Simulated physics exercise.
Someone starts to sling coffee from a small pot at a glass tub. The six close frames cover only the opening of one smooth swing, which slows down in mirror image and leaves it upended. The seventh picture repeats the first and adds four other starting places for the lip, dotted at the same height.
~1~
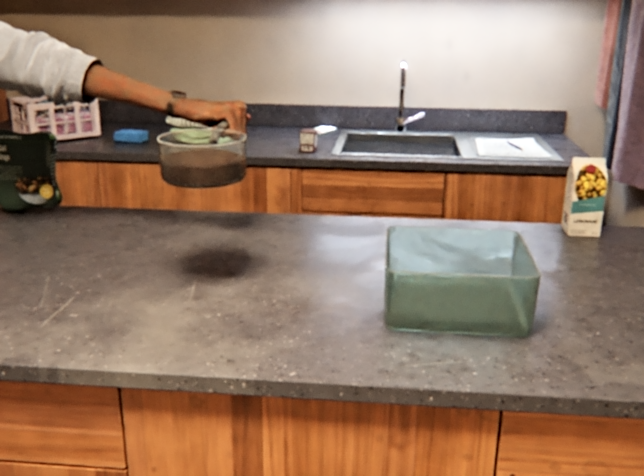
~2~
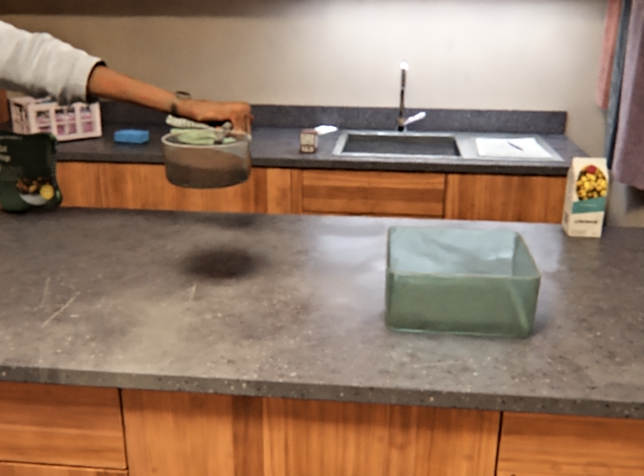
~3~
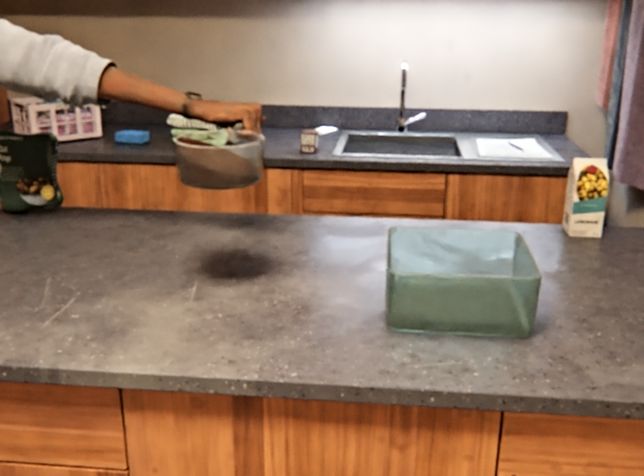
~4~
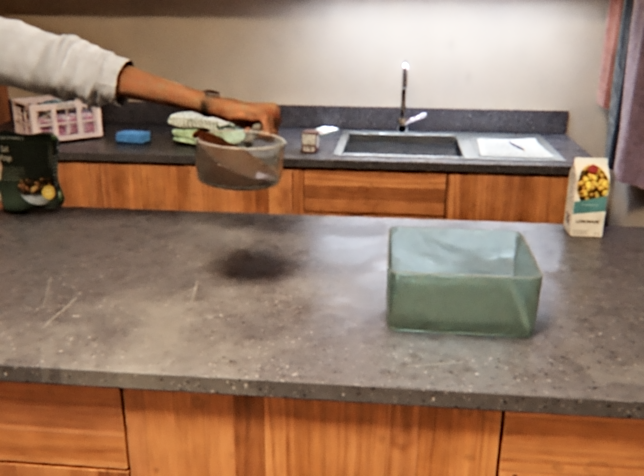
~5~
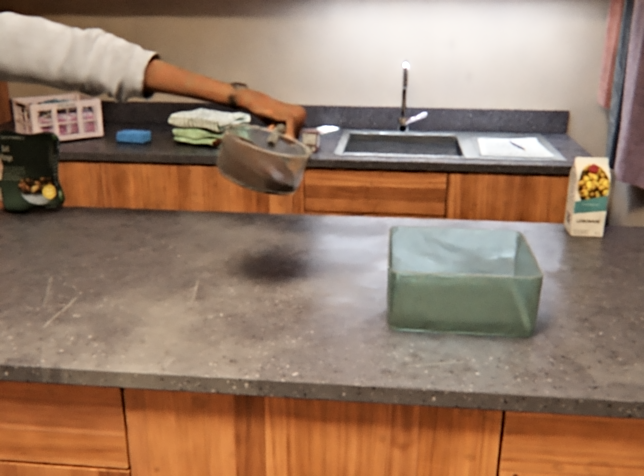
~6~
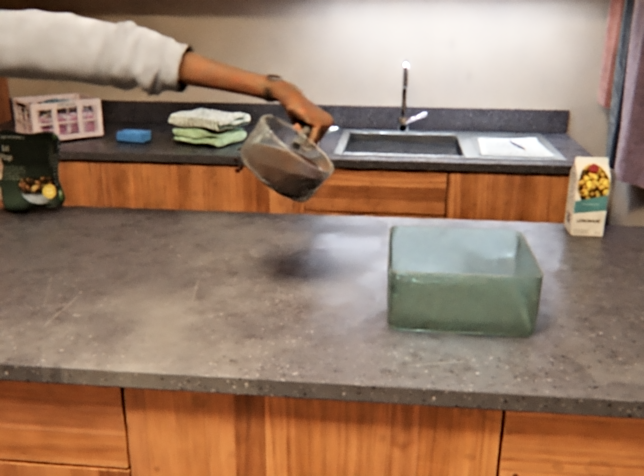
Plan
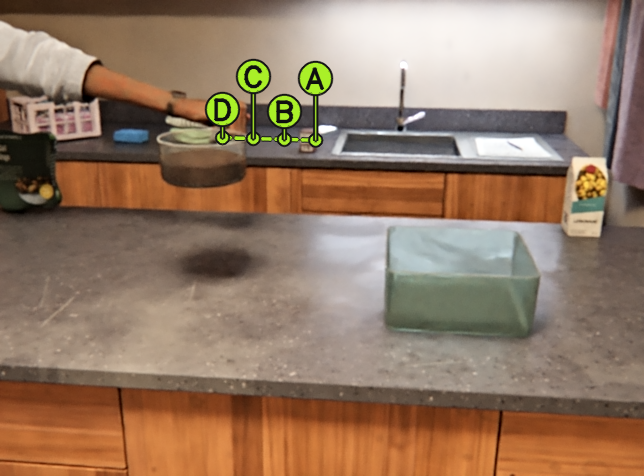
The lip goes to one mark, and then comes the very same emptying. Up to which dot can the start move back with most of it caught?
That is dot D.
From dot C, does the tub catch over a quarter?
Yes.
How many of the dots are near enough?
All of the four.
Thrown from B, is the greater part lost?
No, that is safe.
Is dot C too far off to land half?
No, that is safe.
On the marked copy, A at (315, 140); B at (284, 139); C at (253, 138); D at (222, 137).
If A is chosen, about 72 % lands in the tub, 4 % falls short and 24 % goes beside or beyond.
If B is chosen, about 87 % lands in the tub, 7 % falls short and 6 % goes beside or beyond.
If C is chosen, about 84 % lands in the tub, 12 % falls short and 4 % goes beside or beyond.
If D is chosen, about 65 % lands in the tub, 23 % falls short and 12 % goes beside or beyond.
